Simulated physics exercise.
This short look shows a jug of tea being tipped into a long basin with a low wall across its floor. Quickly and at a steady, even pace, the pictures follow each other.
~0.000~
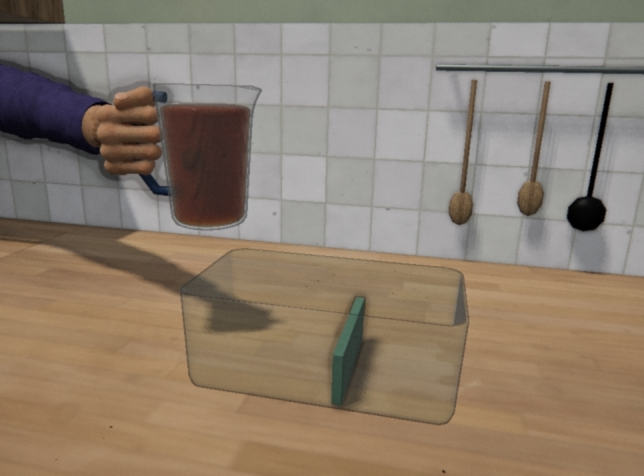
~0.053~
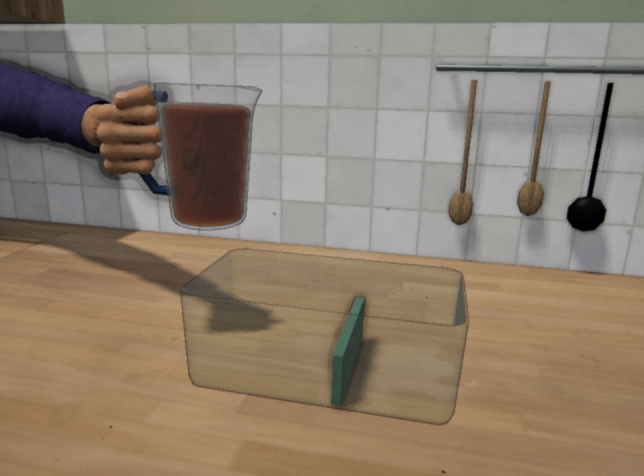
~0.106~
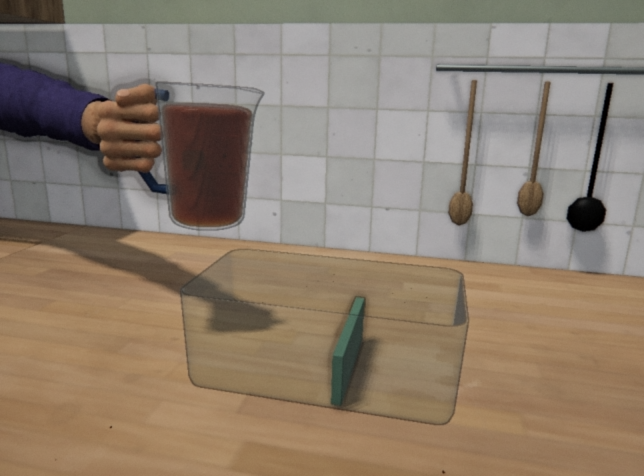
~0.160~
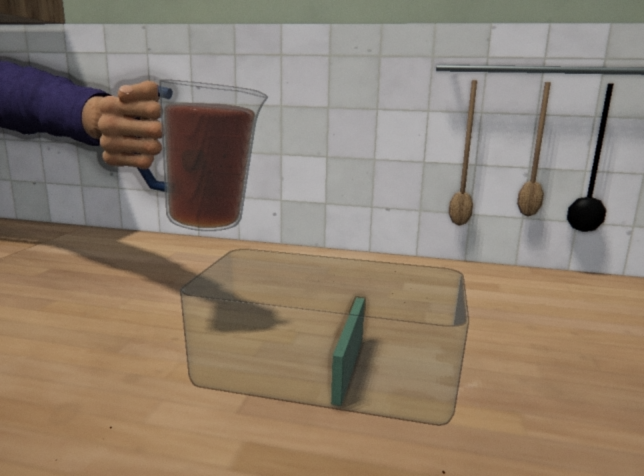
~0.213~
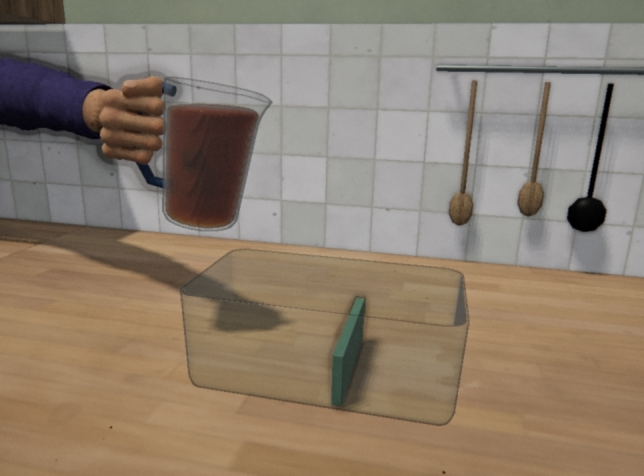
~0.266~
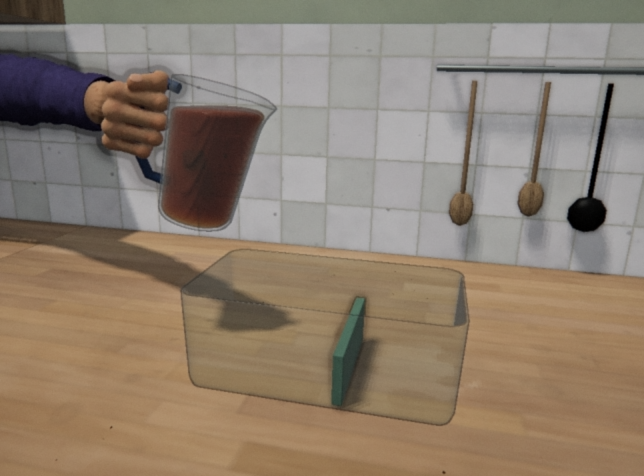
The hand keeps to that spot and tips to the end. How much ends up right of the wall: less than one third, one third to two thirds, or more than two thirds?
Less than one third.
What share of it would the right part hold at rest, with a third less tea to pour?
0 %.
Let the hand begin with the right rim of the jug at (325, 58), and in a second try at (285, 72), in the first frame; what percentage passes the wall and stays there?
Roughly 85 percent on the first try and 90 percent on the second.
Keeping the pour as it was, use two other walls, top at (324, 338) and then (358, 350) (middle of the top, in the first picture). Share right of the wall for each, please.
The first one comes to 90 percent, while the second comes to 30 percent.
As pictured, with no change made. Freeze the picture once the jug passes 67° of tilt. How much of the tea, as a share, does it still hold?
I'd reckon near 85 percent is still held at that tilt.
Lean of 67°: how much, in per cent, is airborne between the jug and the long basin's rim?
Near 15 %.
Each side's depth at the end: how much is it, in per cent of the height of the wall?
About 40 on the left and about 10 on the right.
A moment on, the jug is tipped part way and 85 per cent is still to pour, 2 is left of the wall and 0 right of it.
Next, the jug is tipped on its side and 43 per cent is still to pour, 26 is left of the wall and 13 right of it.
Then the jug is tipped on its side and 8 per cent is still to pour, 68 is left of the wall and 17 right of it.
Later the jug is tipped on its side and 1 per cent is still to pour, 80 is left of the wall and 18 right of it.
In the end 81 per cent lies left of the wall, 18 right of it and 1 outside.
